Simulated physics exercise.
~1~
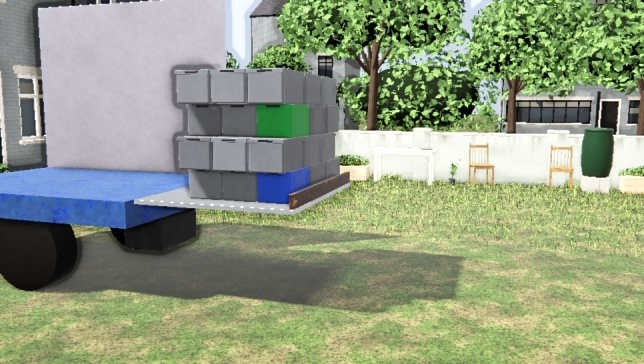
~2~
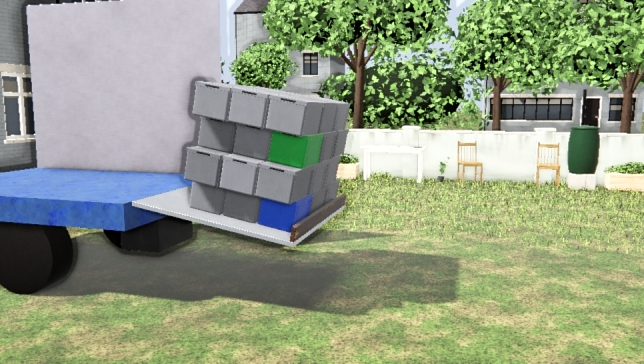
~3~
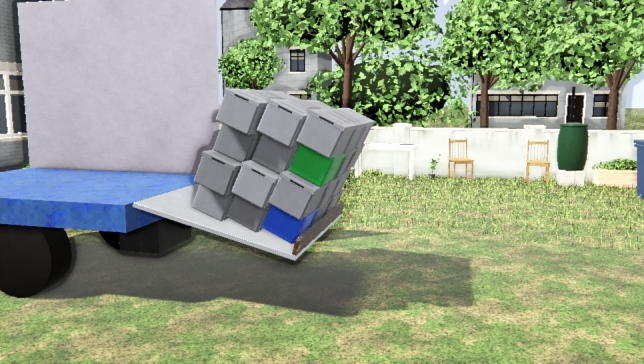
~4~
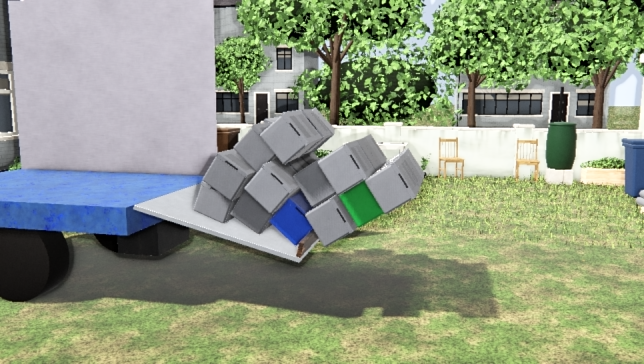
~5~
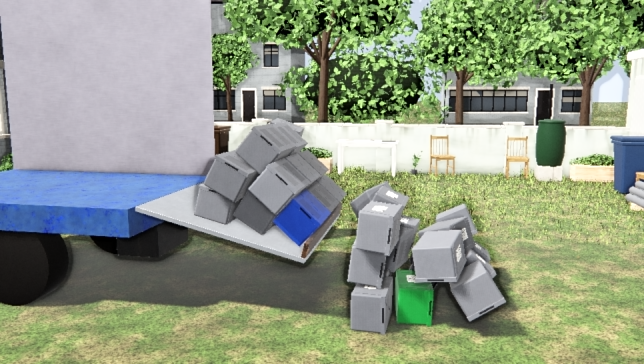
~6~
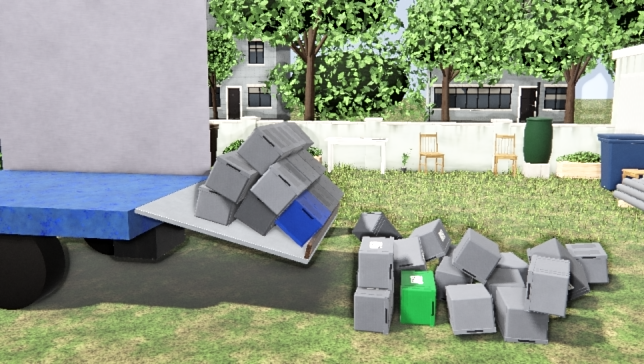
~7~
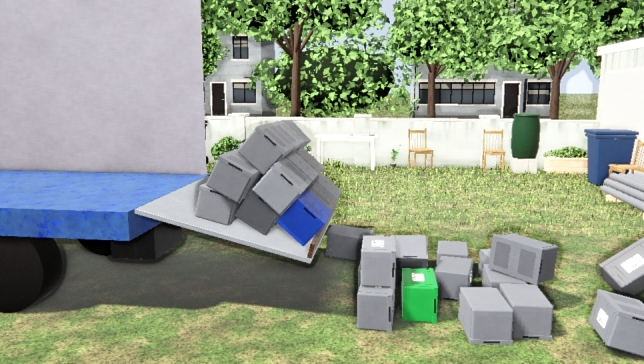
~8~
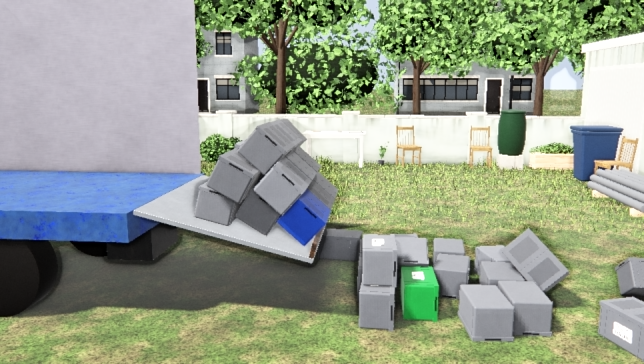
A lorry with a blue bed and a pale grey body stands at the left of a grassy yard, seen from the side, with a white wall, trees, chairs and houses behind. On its tail lift sits a neat stack of grey lidded totes, with one green and one blue at the outer side. The platform tips down to the right, and the stack leans and slides apart. The upper totes and the green one topple over the edge and tumble across the grass. At the end, a tilted heap including the blue tote remains on the sloping platform, while the green lies among scattered grey ones.
